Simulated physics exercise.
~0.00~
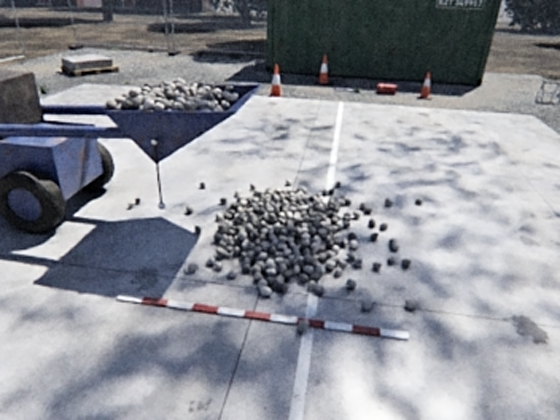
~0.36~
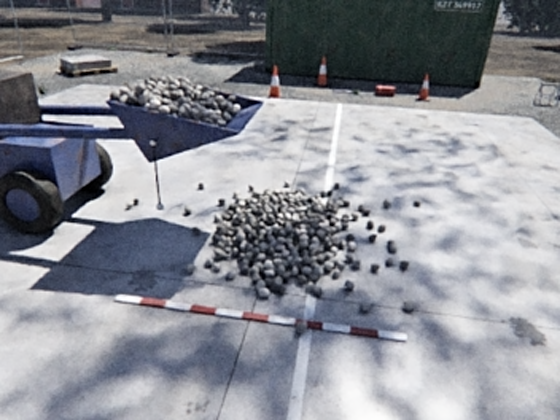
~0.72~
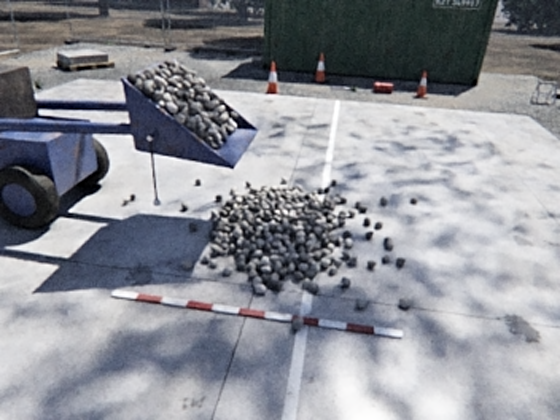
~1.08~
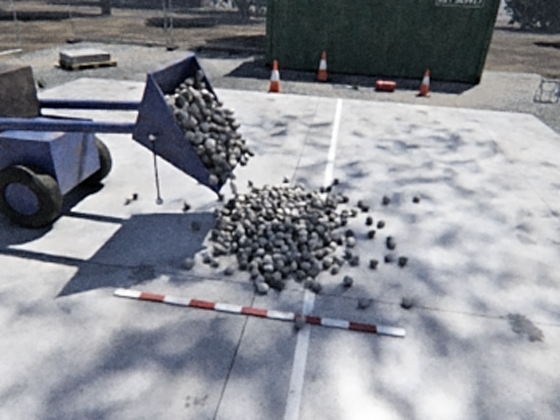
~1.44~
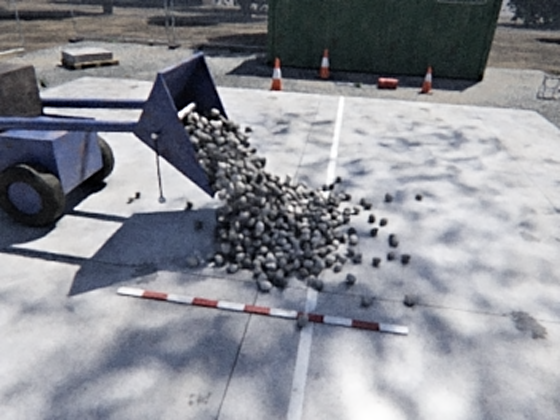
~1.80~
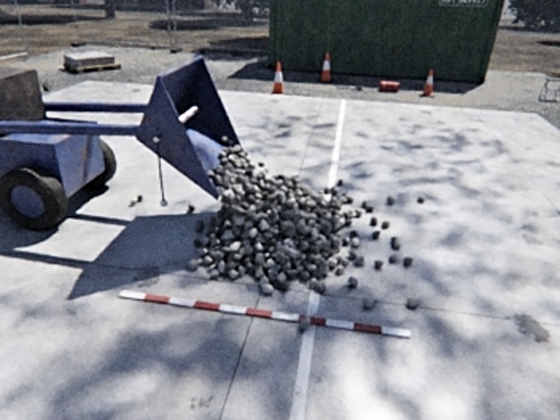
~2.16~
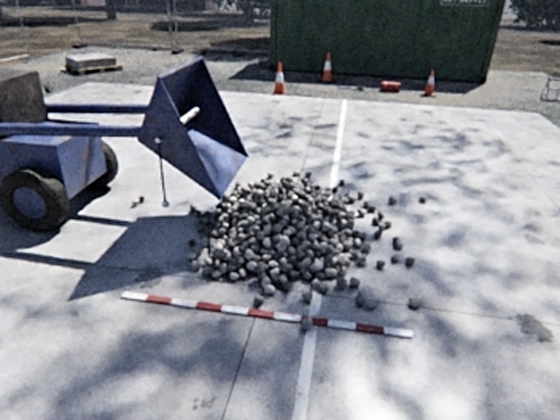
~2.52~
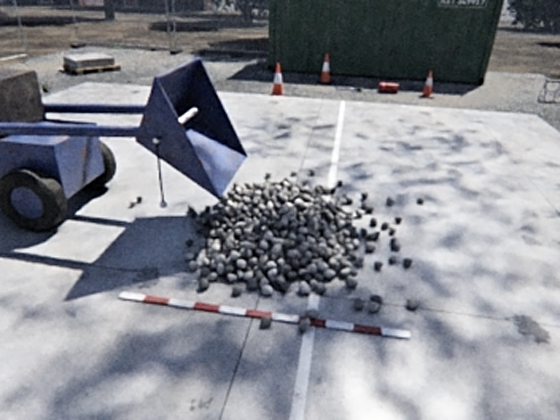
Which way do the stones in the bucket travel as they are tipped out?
They move to the right as they slide down out of the bucket and onto the pile.
